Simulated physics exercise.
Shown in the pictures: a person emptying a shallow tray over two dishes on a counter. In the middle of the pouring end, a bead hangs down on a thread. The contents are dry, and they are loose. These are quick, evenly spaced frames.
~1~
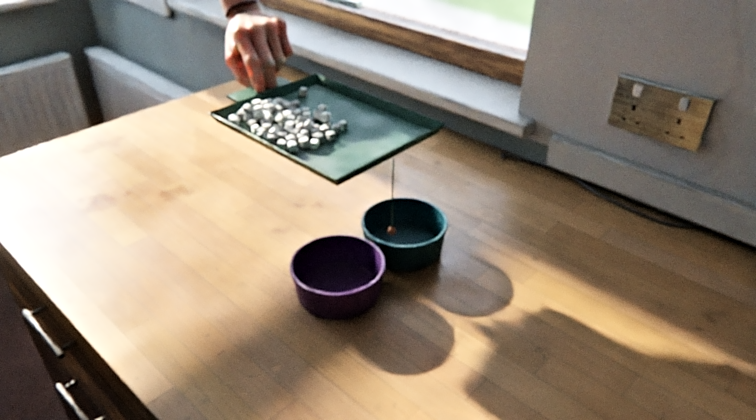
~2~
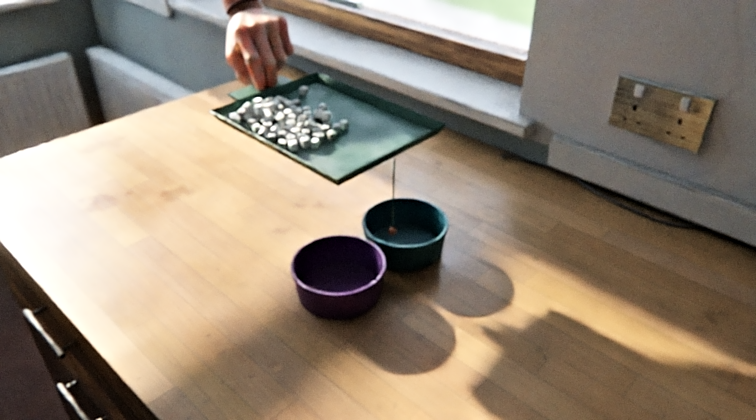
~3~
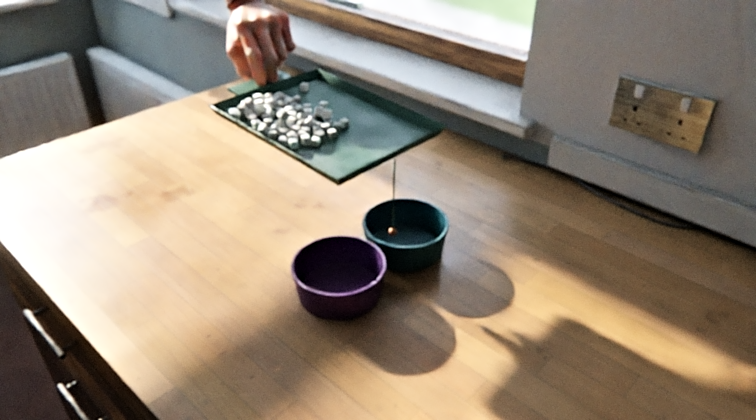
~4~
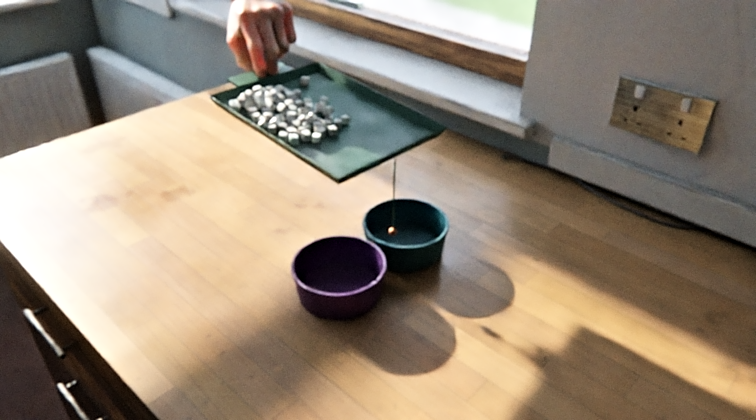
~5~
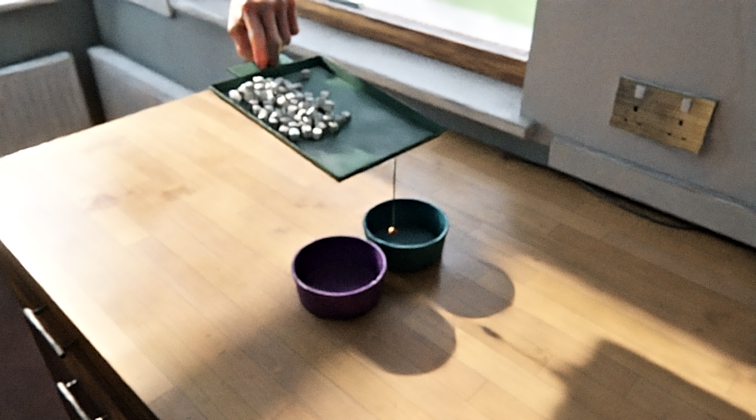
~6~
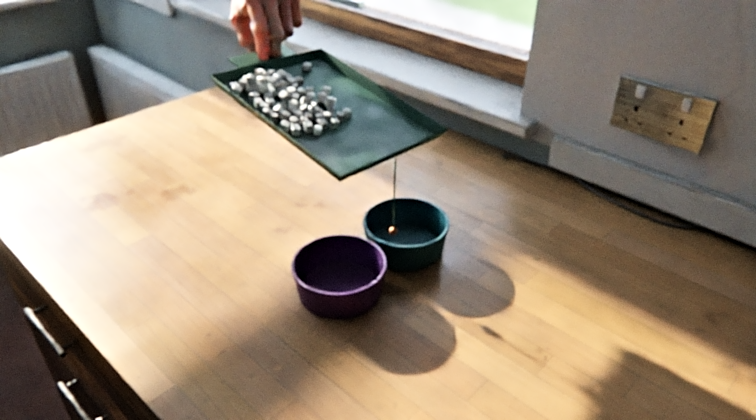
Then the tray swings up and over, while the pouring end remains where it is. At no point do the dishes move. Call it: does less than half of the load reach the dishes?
Yes.
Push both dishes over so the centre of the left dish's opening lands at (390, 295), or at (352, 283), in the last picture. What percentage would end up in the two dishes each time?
Around 70 and then 60 per cent.
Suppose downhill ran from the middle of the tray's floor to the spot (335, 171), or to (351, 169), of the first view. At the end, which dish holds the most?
Record: Try 1, the dish at the left; try 2, the dish at the left.
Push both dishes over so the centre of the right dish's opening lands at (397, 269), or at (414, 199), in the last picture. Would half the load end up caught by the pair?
For the two tries in order: Not as much as half, not as much as half.
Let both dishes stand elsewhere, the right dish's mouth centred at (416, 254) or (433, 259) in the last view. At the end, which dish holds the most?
So: The one further right first, and the one further right second.
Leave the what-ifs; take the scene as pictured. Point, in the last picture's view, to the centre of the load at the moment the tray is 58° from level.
Somewhere around pixel (431, 184) in the last picture.
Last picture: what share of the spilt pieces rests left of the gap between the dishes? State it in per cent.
Some 0 %.
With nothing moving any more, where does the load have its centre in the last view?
It settles centred around (455, 276).
Shortly afterwards, tray tipped steeply; near half on the tray; near a third outside both; a little in the air.
Next, tray tipped right over; near a quarter in the right dish; near two thirds outside both; only a few in the air.
Some moments later, tray tipped past a quarter turn; near a quarter in the right dish; near two thirds outside both.
In the end, tray tipped past a quarter turn; none at all in the left dish; near a quarter in the right dish; near two thirds outside both.
